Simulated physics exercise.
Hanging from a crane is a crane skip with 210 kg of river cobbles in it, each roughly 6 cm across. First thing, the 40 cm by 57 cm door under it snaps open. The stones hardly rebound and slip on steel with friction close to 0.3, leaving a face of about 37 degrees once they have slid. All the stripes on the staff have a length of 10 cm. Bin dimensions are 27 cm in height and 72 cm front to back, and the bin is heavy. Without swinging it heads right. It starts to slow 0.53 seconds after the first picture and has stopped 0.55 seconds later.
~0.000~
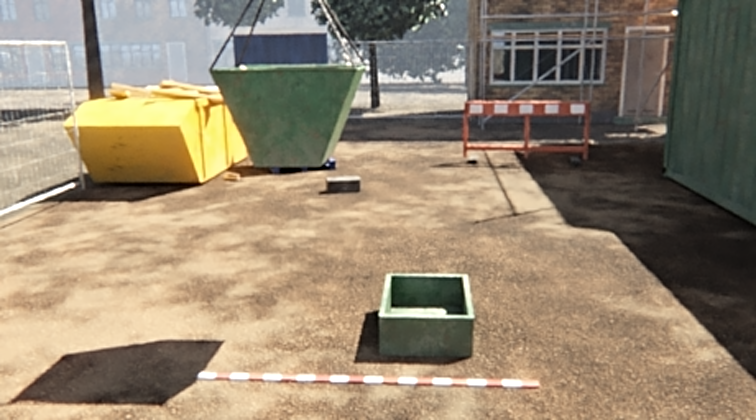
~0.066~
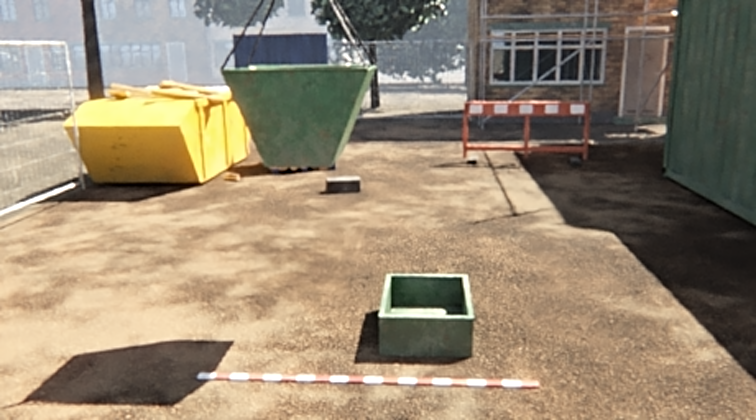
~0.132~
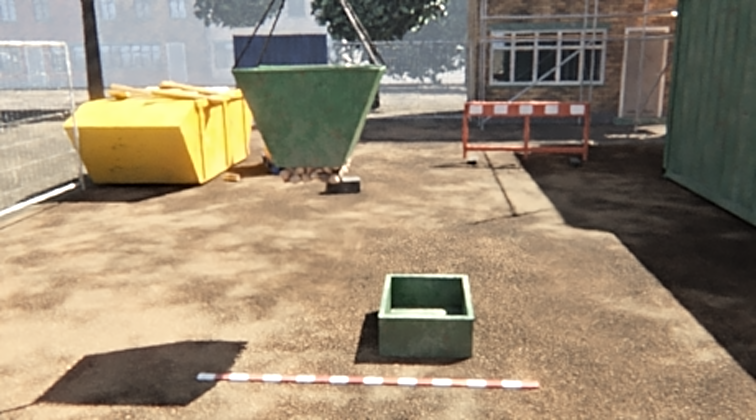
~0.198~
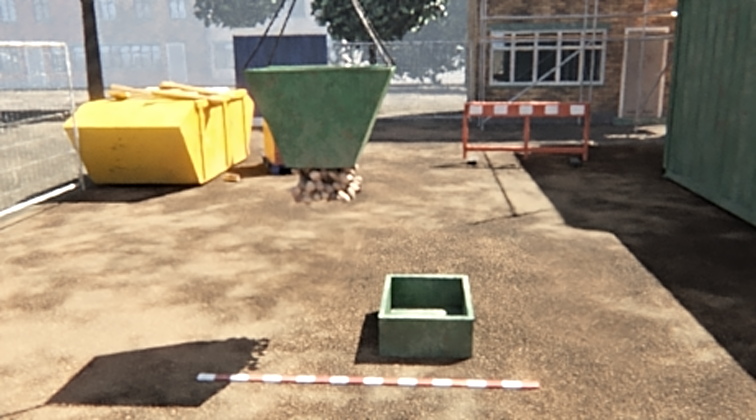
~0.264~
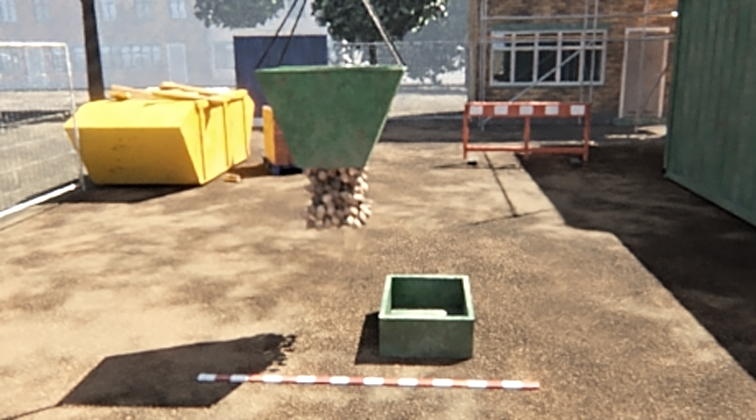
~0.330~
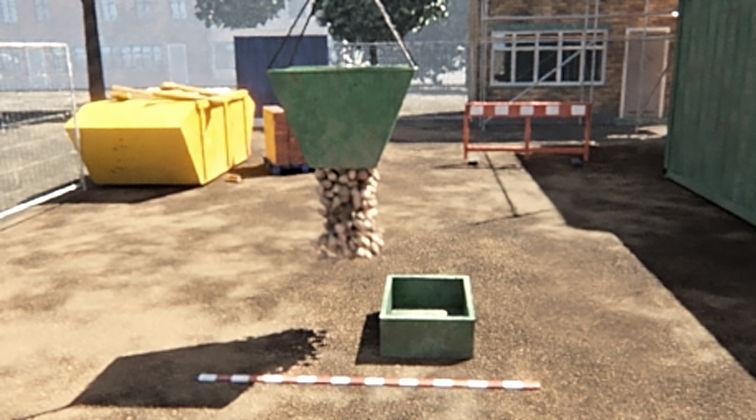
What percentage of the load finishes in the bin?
About 61 per cent.
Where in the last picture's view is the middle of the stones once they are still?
About (407, 319).
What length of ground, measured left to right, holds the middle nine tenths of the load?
Some 110 cm from left to right.
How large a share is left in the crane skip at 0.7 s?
Near 0 % is still in there.
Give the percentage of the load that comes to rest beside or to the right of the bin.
Close to 5 in a hundred.
After 0.7 s, 0 % in the crane skip, 36 % falling or lying left of the bin, 63 % falling or lying in the bin, 1 % falling or lying beside or right of the bin; the stones farthest right are at (461, 317).
After 1.1 s, 0 % in the crane skip, 35 % falling or lying left of the bin, 61 % falling or lying in the bin, 4 % falling or lying beside or right of the bin; the stones farthest right are at (510, 318).
After 1.7 s, 0 % in the crane skip, 35 % falling or lying left of the bin, 61 % falling or lying in the bin, 4 % falling or lying beside or right of the bin; the stones farthest right are at (568, 328).
After 2.6 s, 0 % in the crane skip, 35 % falling or lying left of the bin, 61 % falling or lying in the bin, 4 % falling or lying beside or right of the bin; the stones farthest right are at (572, 328).
After 4.5 s, 0 % in the crane skip, 35 % left of the bin, 61 % in the bin, 4 % beside or right of the bin; the stones farthest right are at (572, 328).
